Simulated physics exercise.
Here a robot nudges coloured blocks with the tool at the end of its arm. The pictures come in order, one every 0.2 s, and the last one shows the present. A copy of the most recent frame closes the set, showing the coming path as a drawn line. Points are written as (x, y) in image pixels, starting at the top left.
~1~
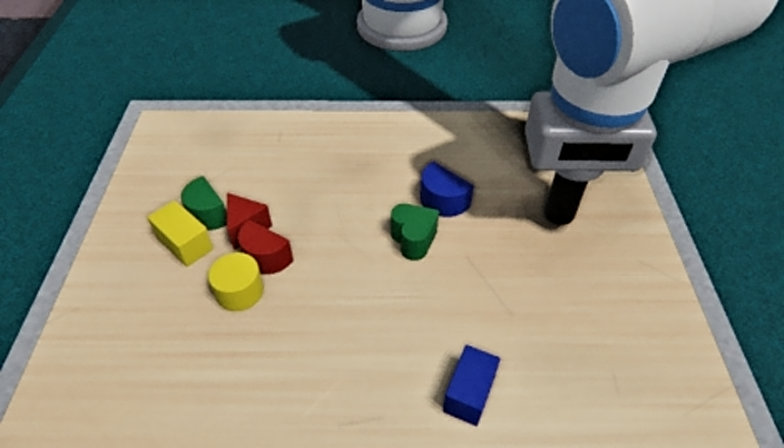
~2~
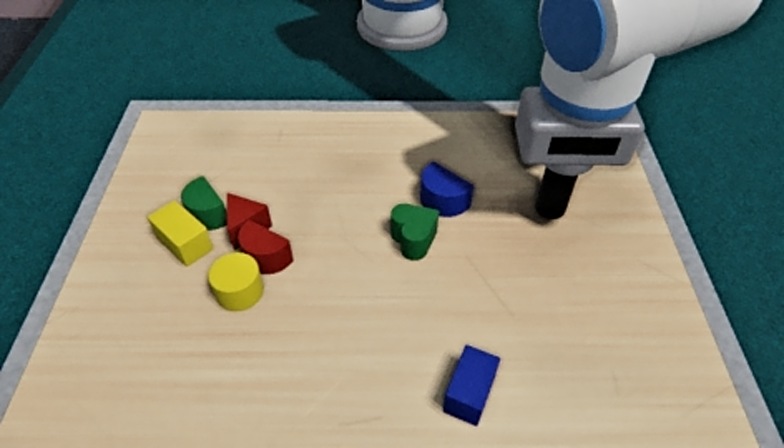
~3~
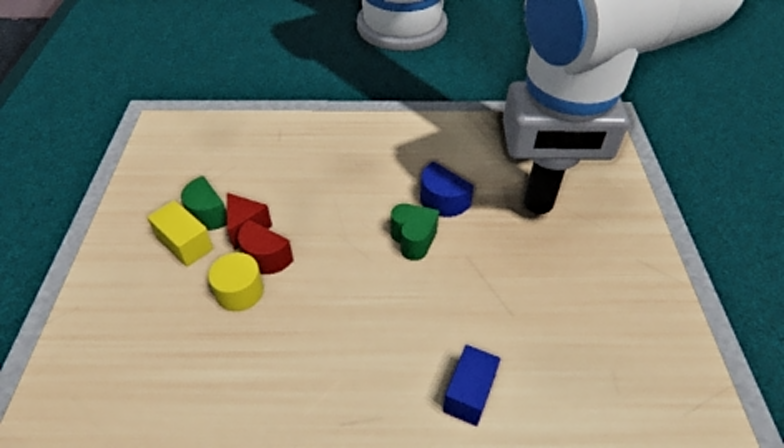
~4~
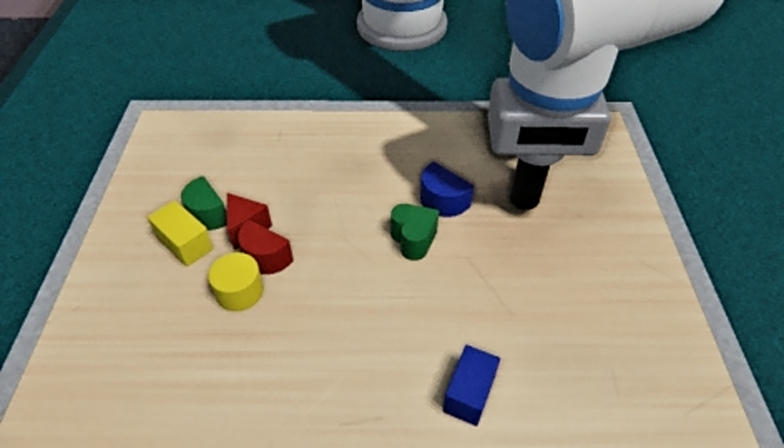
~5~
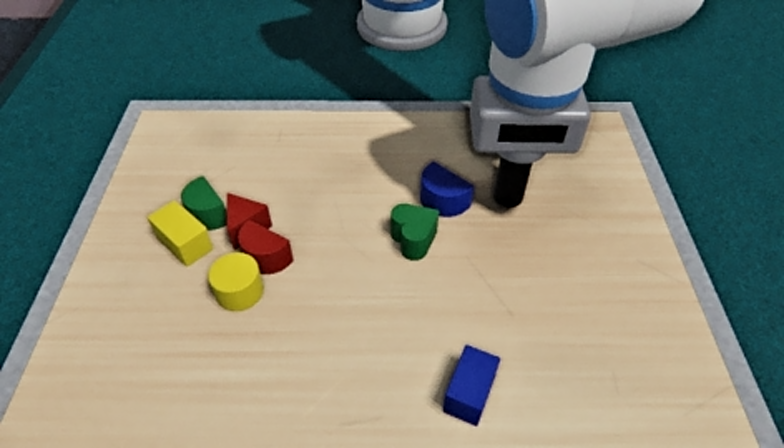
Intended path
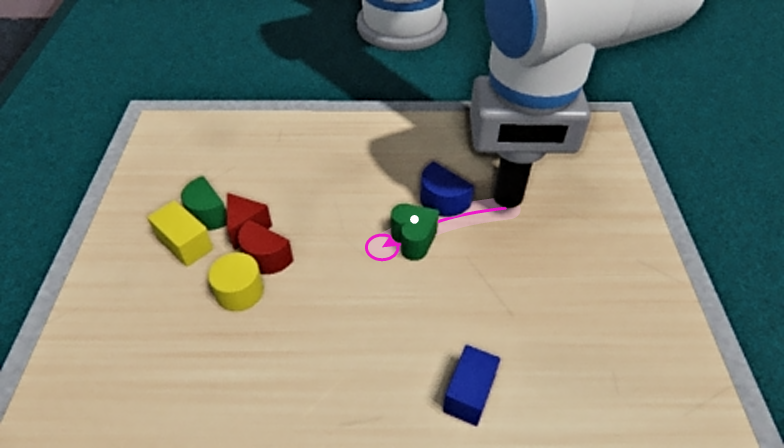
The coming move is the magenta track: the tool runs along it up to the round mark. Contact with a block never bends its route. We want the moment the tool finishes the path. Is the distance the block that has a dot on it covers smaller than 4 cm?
No
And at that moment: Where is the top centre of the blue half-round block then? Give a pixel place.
(404, 177)
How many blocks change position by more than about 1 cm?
Once the path ends, two blocks will have shifted.
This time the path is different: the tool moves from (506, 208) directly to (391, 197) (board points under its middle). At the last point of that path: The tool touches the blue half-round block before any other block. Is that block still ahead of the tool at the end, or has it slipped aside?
In front, still.
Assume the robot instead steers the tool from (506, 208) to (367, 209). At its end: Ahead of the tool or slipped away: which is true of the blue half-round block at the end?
At the end of the path, the tool has already lost the blue half-round block, which lies beside or behind it.
Drawn move, from (506, 208) over (442, 220) to (382, 247); the dot is on the green heart.
On the path given first. One third of the way, tool (463, 206); blue half-round block (423, 178), turned 20° clockwise.
Two thirds of the way, tool (422, 219); green heart (401, 228), turned 15° clockwise; blue half-round block (405, 177), turned 65° clockwise.
At the end, tool (382, 238); green heart (362, 252); blue half-round block (404, 177), turned 70° clockwise.
